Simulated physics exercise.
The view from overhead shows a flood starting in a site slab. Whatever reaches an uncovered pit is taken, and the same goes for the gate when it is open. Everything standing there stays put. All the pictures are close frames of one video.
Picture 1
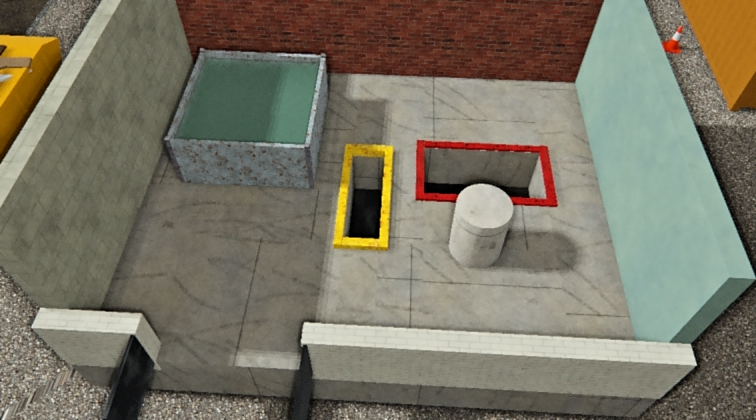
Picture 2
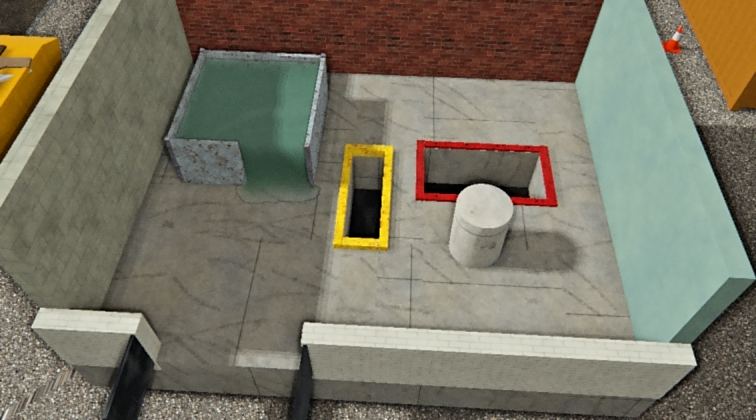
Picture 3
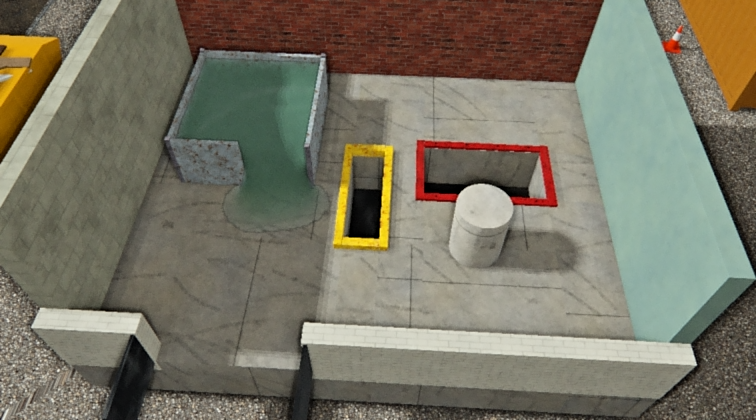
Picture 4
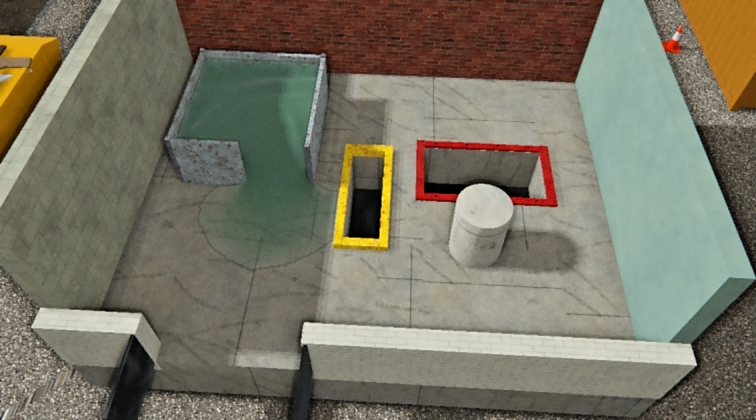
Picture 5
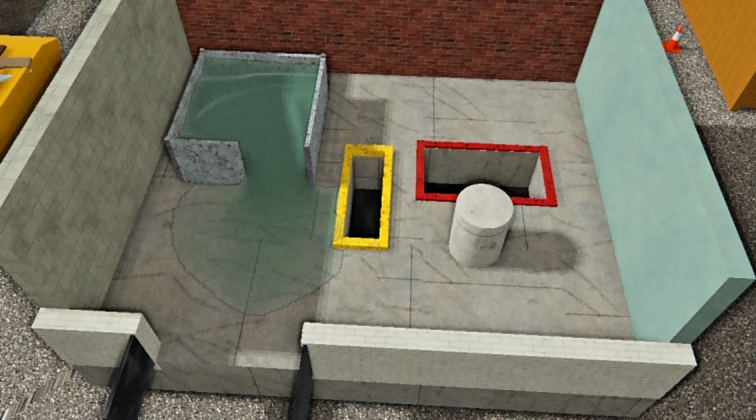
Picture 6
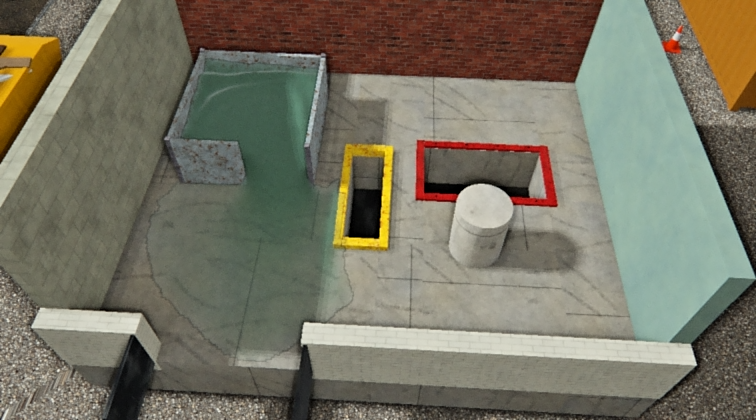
A walled concrete slab held a tank of still, greenish water until a gap opened in the tank's front, and water poured out, spreading across the floor toward the viewer and alongside the yellow-edged pit.
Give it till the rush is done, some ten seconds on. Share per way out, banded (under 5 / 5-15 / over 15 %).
Banded: Gate over 15 %, red pit under 5 %, yellow pit under 5 %.
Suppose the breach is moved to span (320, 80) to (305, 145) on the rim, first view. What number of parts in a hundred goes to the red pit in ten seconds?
Near 8 per cent for red.
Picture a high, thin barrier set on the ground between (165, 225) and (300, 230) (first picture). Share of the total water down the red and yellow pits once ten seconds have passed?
Percent shares - red: 0; yellow: 25.
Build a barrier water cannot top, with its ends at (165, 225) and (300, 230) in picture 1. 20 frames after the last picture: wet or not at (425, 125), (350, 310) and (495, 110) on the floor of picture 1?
Listed order - dry, wet, dry.
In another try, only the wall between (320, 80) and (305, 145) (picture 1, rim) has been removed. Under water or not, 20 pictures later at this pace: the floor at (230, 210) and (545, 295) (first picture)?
In the order asked: Out of reach, out of reach.
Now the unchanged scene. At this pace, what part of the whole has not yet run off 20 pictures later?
70 in a hundred.
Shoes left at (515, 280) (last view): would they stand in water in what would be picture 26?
That spot will be soaked.
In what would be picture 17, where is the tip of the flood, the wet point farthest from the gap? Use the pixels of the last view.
My guess would be about (614, 367).
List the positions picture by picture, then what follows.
In the first frame, still water in the tank at (252, 99).
In the second frame, the front is at (317, 189), out from the gap at (277, 173).
In the third frame, water pours out at (277, 174) and has run to (239, 222).
In the fourth frame, the front is at (251, 262), out from the gap at (277, 175).
In the fifth frame, the front is at (265, 308), out from the gap at (277, 174).
In the sixth frame, water pours out at (277, 174) and has run to a hidden place.
A moment on, water covers 30 % of the floor; the gate 5 %, the red pit 0 %, the yellow pit 1 %.
Next, water covers 35 % of the floor; the gate 15 %, the red pit 0 %, the yellow pit 2 %.
Then, water covers 50 % of the floor; the gate 26 %, the red pit 0 %, the yellow pit 3 %.
Later, water covers 70 % of the floor; the gate 40 %, the red pit 0 %, the yellow pit 3 %.
In the end, water covers 95 % of the floor; the gate 50 %, the red pit 1 %, the yellow pit 3 %.
